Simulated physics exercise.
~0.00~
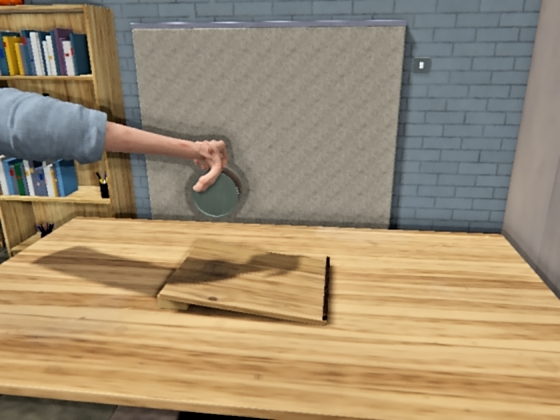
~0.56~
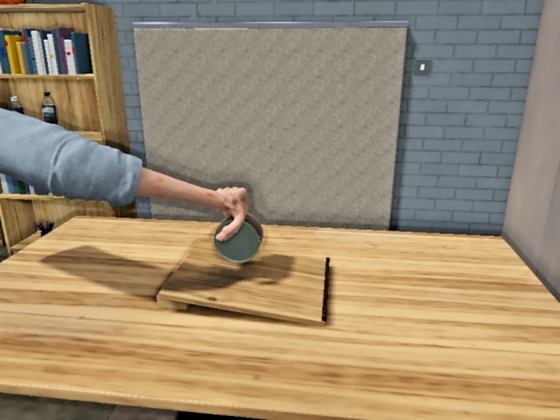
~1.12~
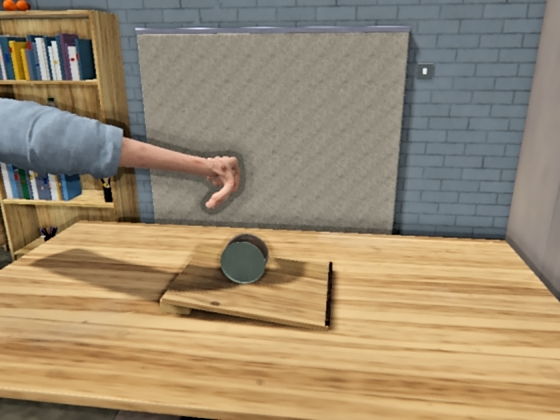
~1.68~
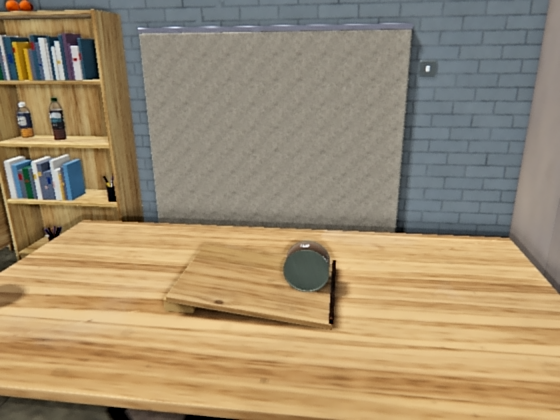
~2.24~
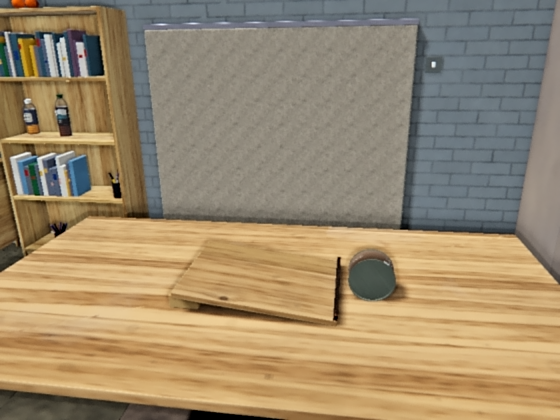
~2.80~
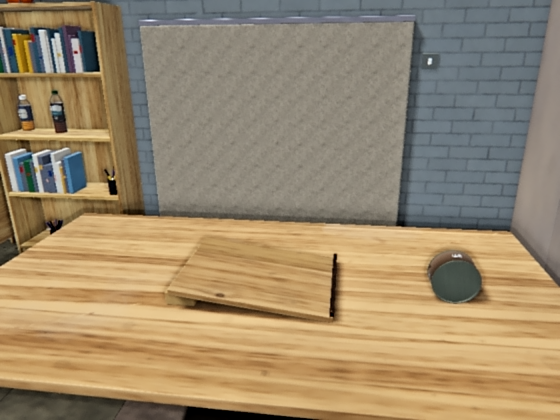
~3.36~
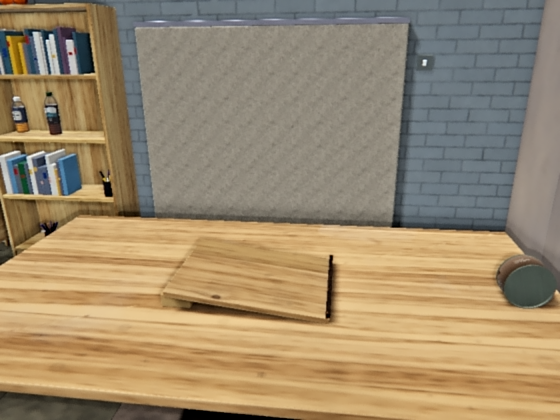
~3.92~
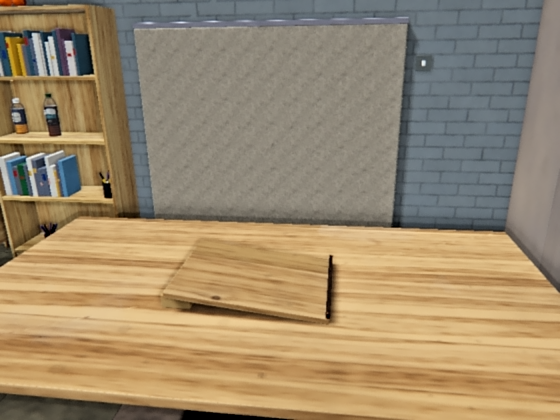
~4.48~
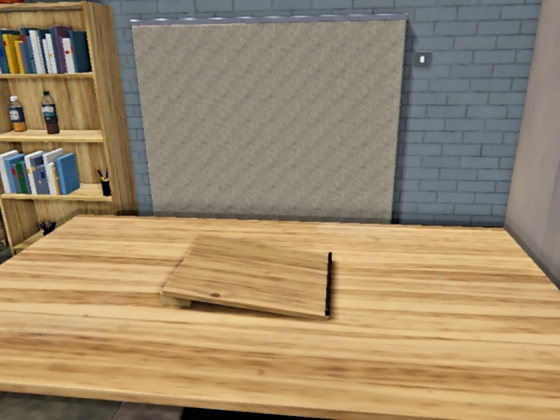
We see a hand set a round tub on its side on a sloping wooden board on a table and let go, and the tub rolls right, down off the board and across the tabletop until it leaves view, leaving the board in place.
